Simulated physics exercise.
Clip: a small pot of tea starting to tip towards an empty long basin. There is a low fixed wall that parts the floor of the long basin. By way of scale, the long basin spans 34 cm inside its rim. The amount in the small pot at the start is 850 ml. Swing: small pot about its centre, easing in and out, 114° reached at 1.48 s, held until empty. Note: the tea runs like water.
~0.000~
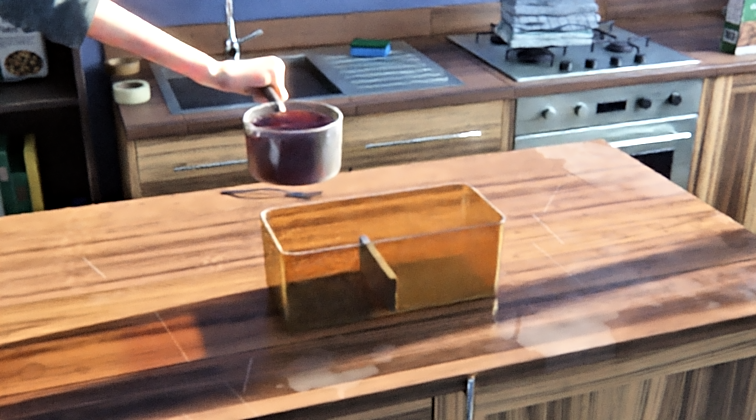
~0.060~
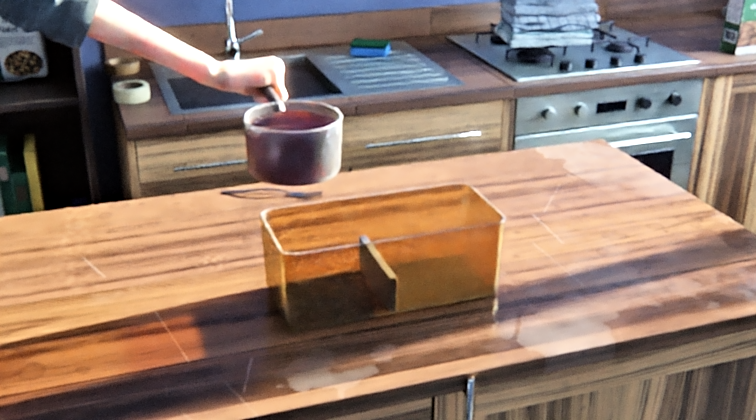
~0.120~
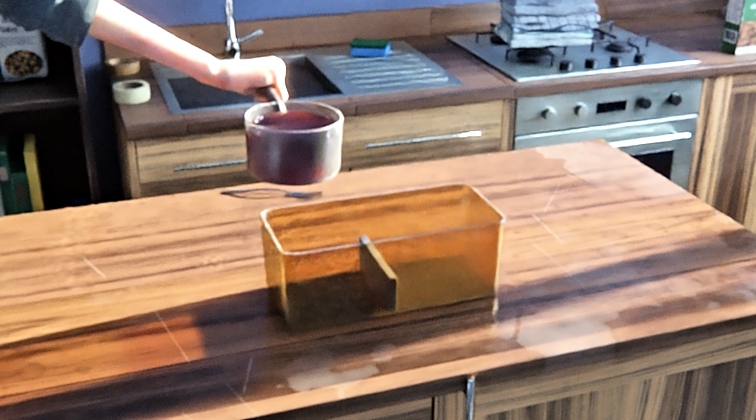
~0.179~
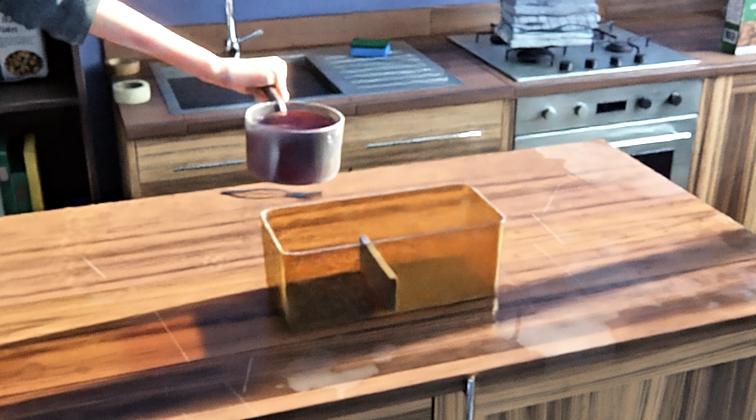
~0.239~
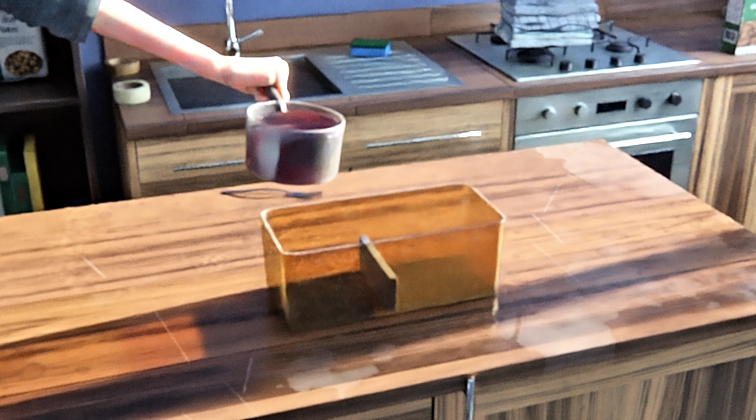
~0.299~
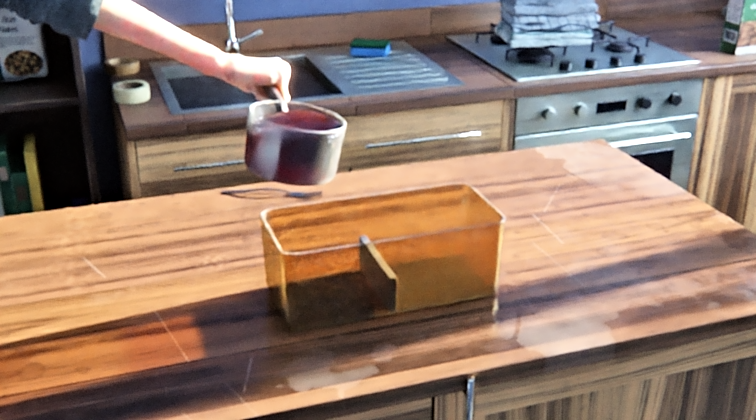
A hand reaching in from the upper left holds a small greyish pot of dark red tea above a wooden kitchen counter, seen from slightly above. Below and right of it sits an empty, long amber see-through basin with a low divider, while a sink, green-and-blue sponge and silver stove line the back. The pot begins level, then slowly tilts slightly rightward, the camera staying still.
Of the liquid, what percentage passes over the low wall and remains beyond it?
The far part has about 67 per cent.
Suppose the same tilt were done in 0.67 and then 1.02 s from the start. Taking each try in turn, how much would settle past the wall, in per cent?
First 50, then 65 per cent.
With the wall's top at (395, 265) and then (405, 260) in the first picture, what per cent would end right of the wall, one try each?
Respectively 45 and 10 %.
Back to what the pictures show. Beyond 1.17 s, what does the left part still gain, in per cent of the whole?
Around 16 in a hundred.
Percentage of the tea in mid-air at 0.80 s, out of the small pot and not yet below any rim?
Roughly 26 percent.
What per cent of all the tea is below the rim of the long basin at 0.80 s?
Around 16%.
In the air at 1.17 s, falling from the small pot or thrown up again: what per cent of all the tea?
Around 8 percent of the liquid.
After 0.80 s the tilt is 65° and 58 per cent is still to pour, 2 is left of the wall and 14 right of it.
After 1.17 s the tilt is 102° and 9 per cent is still to pour, 17 is left of the wall and 66 right of it.
After 1.56 s the tilt is 114° and 0 per cent is still to pour, 33 is left of the wall and 67 right of it.
After 1.98 s the tilt is 114° and 0 per cent is still to pour, 33 is left of the wall and 67 right of it.
In the end 33 per cent lies left of the wall, 67 right of it and 1 outside.
